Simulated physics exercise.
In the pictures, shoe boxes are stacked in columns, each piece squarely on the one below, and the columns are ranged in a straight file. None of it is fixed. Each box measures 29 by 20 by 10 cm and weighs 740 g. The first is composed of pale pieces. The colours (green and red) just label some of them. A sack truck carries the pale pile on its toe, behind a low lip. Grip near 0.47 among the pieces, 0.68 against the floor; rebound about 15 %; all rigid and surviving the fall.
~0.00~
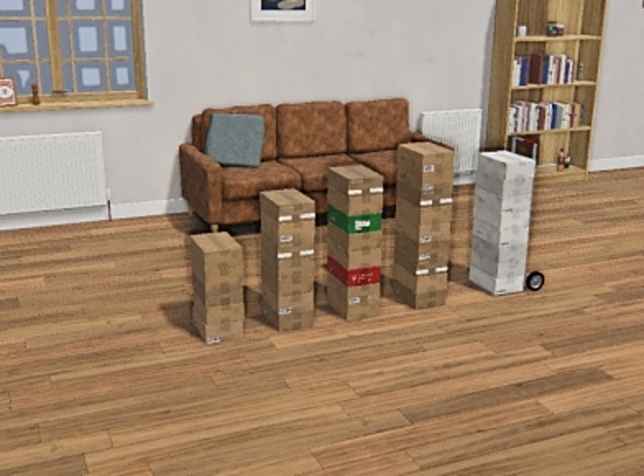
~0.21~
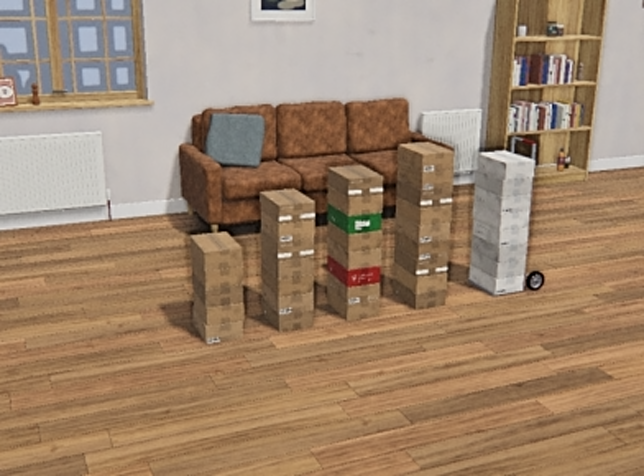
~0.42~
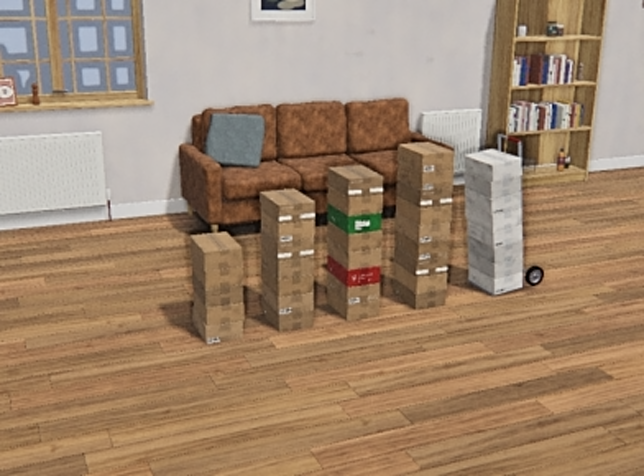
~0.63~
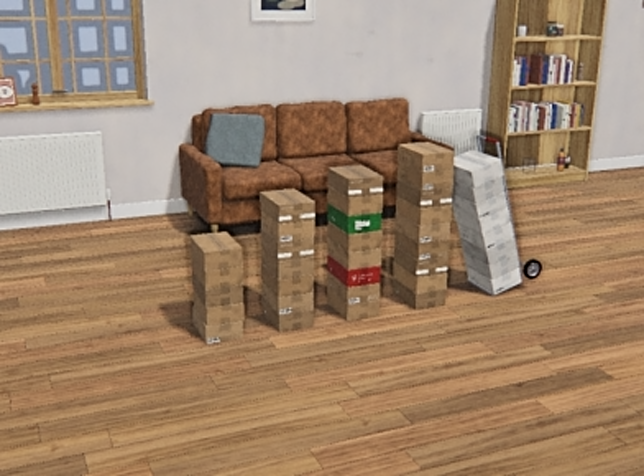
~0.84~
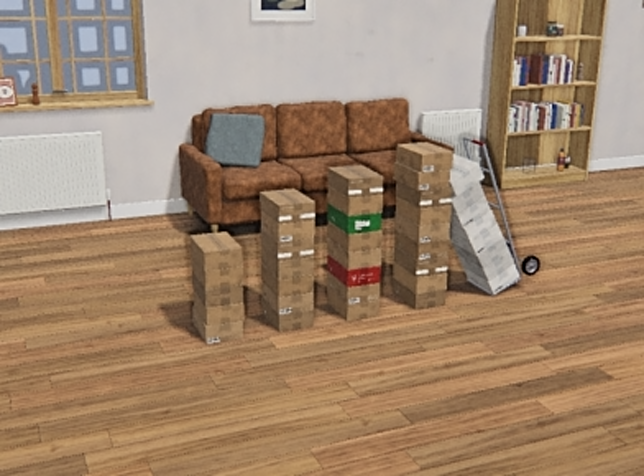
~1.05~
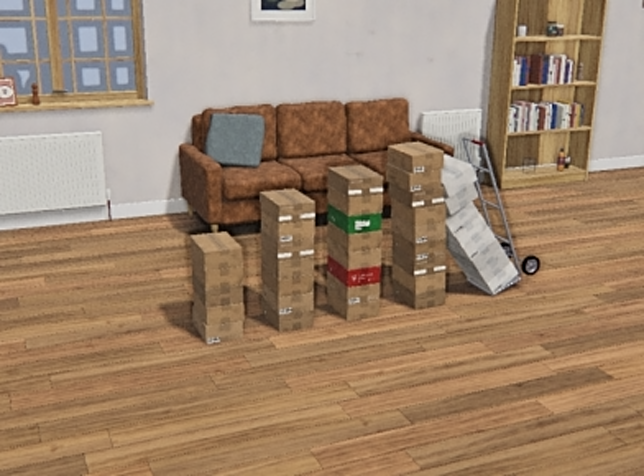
A pale stack of boxes on a sack truck stands at the right end of a line of four brown cardboard columns, the middle one banded with a green box and a red box. The still view looks slightly down on a living room with wooden floor, brown leather sofa and bookcase. The truck tilts left, its pale boxes leaning and skewing against the nearest column, whose upper boxes shift slightly left.
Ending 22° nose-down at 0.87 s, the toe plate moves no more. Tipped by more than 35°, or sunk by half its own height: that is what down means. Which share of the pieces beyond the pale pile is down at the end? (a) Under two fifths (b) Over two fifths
Over two fifths (b).
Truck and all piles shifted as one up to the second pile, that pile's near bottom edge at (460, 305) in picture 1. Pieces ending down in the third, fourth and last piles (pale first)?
Third 7, fourth 5, last 4.
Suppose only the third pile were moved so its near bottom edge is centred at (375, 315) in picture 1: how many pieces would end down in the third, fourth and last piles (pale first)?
You'd end with the third pile at 8, the fourth at 6 and the last at 4 down.
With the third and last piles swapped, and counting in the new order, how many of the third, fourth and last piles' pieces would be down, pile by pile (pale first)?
Count of fallen pieces - third: 0; fourth: 0; last: 0.
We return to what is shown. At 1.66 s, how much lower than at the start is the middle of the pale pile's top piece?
Drop so far: Roughly 15 cm.
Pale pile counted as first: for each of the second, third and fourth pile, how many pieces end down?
Number of pieces - second 8, third 6, fourth 5.
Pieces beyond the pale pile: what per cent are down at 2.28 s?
35 %.
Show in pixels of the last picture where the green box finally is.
In the last picture it sits at roughly (229, 280).
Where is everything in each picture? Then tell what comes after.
In the first picture (places mark the middle of the side facing us), truck frame 0° forward; red box (364, 277); green box (365, 224); the rest undisturbed.
Truck frame 0° forward; red box (364, 277), in the second picture.
Truck frame 7° forward, top of the pale pile leaning 7°; green box (365, 224); the rest undisturbed, in the third picture.
Truck frame (502, 171) 16° forward, top of the pale pile leaning 17°; green box (365, 224); the rest undisturbed, in the fourth picture.
Truck frame (491, 172) 22° forward, top of the pale pile leaning 29°; green box (365, 224); 2 disturbed, none down, in the fifth picture.
Truck frame (491, 173) 22° forward, top of the pale pile leaning 28°; green box (365, 224); red box (364, 277); steepest lean 3°, the box at (431, 216); 9 disturbed, none down, in the sixth picture.
After 1.66 s, 8 of the pale pile down; none of the 29 other boxes down, 15 disturbed; green box shifted 27 mm; red box shifted 11 mm.
After 2.28 s, 8 of the pale pile down; 10 of the 29 other boxes down; red box leaning 29°; green box leaning 28°, 53 mm lower.
After 3.00 s, 7 of the pale pile down; 23 of the 29 other boxes down; red box leaning 31°, 58 mm lower; green box leaning 30°, 24 cm lower.
At rest (4.7 s), 7 of the pale pile down; 23 of the 29 other boxes down; red box leaning 32°, 57 mm lower; green box leaning 32°, 27 cm lower. That is 79 per cent. As the last picture would show them, middles, red box near (310, 284), green box near (229, 280).
